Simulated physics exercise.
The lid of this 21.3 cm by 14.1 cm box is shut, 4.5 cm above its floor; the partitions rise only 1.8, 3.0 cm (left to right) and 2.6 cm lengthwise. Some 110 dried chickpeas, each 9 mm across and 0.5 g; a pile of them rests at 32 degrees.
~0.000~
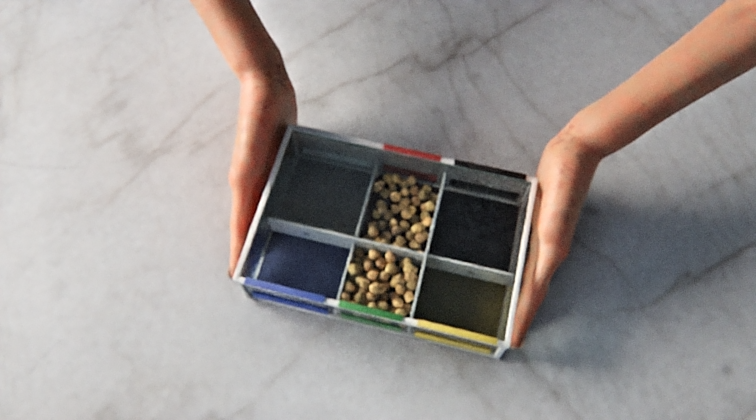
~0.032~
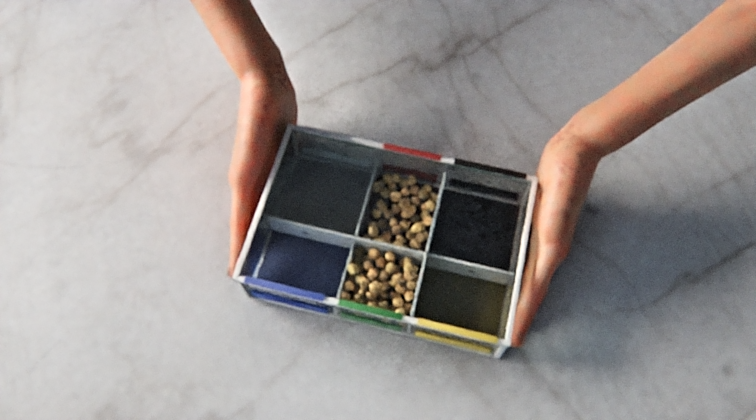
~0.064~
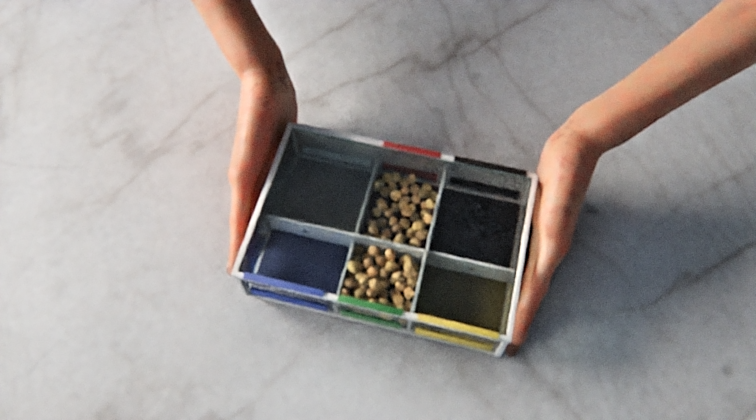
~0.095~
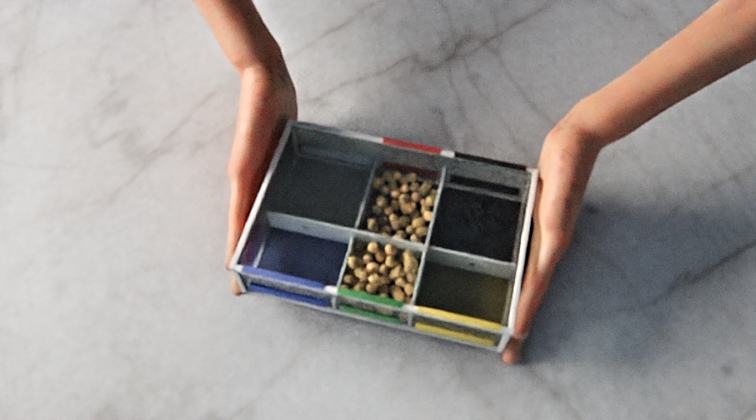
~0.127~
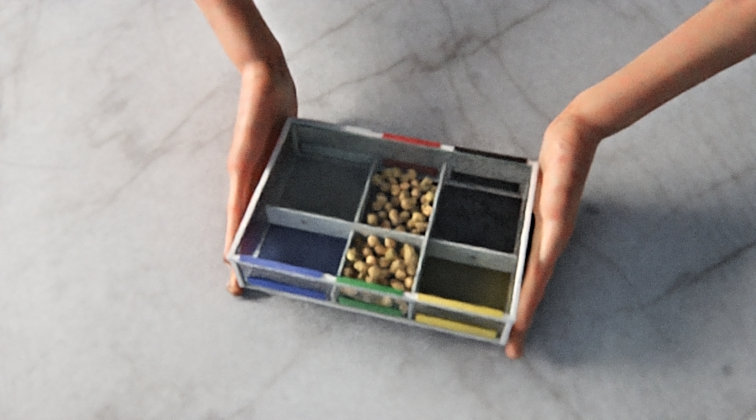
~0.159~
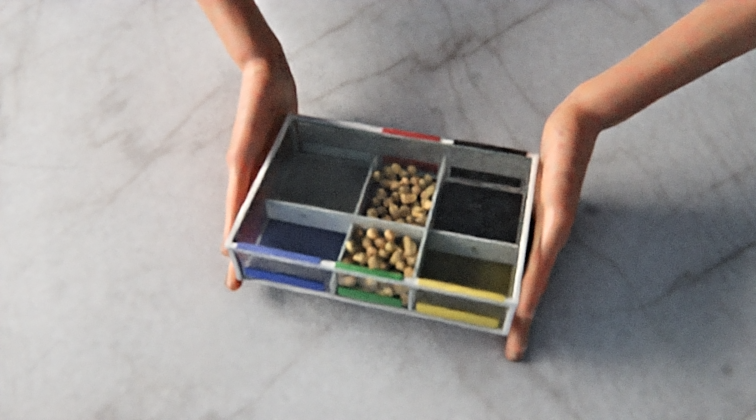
Two hands hold a divided box of chickpeas and tilt its front edge upward.
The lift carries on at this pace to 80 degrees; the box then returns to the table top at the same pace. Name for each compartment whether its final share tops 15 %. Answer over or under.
Red: Over, blue: Under, green: Over, yellow: Under, white: Over, black: Under.
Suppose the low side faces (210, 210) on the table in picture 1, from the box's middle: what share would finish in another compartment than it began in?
Some 50 per cent.
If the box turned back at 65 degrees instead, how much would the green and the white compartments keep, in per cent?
In that case green 45; white 10.
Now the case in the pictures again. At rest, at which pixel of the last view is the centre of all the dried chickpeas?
Near (388, 196).
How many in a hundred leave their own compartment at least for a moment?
About 30 per cent.
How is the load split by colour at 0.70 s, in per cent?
Red 50; blue 0; green 45; yellow 0; white 5; black 0.
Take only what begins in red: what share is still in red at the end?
Some 90 per cent.
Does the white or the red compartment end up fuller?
The red one has more.
After 0.70 s, tilt 80 degrees; red 50 %, green 45 %, white 5 %.
After 1.06 s, tilt 35 degrees; red 45 %, green 25 %, white 25 %.
After 1.51 s, tilt 0 degrees; red 45 %, green 25 %, white 25 %.
In the end, at 1.9 s, red 45 %, blue 0 %, green 25 %, yellow 0 %, white 25 %, black 0 %.
